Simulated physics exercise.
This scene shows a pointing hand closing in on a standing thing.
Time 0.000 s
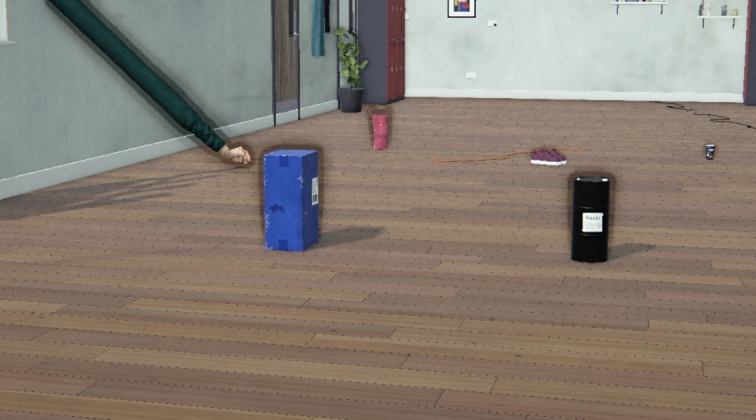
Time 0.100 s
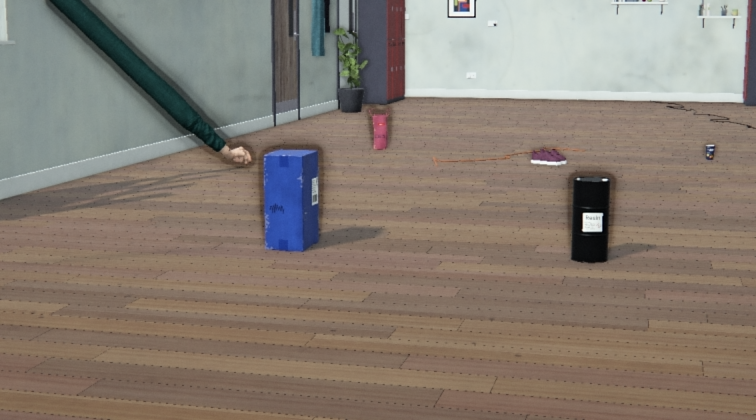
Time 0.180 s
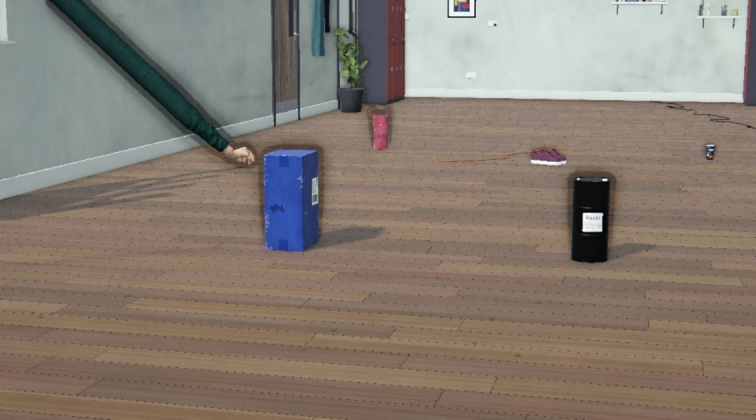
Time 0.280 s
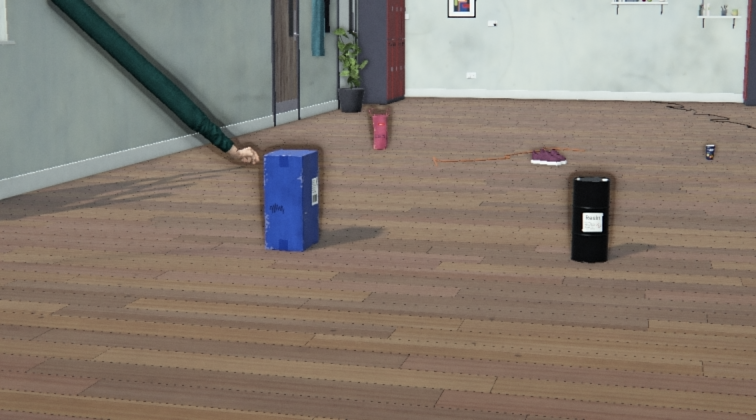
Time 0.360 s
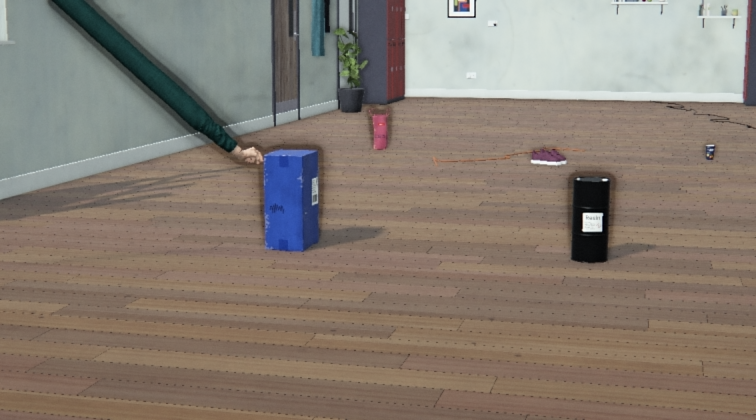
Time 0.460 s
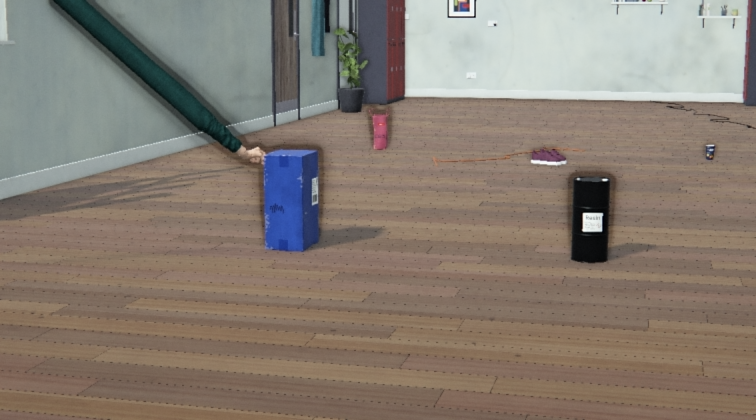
The clip shows a green-sleeved arm reaching in from the upper left, its hand moving slightly right toward the top of a standing blue box, while a black container on the right stays still on the wooden floor.
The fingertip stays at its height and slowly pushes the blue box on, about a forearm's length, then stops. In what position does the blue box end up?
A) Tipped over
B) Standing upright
Option A: Tipped over.
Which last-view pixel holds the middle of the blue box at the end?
Roughly (361, 230).
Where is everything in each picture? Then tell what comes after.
The first frame shows blue box (292, 200).
The second frame shows blue box (292, 200).
The third frame shows blue box (292, 200).
The fourth frame shows blue box (292, 200).
The fifth frame shows blue box (292, 200).
The sixth frame shows blue box (292, 200).
After 1.26 s, blue box turned 25° from how it was put near (313, 196).
After 1.66 s, blue box turned 59° from how it was put near (340, 207).
In the end (2.4 s), toppled on the floor, blue box. At the end, from the last picture's camera, blue box near (361, 230).
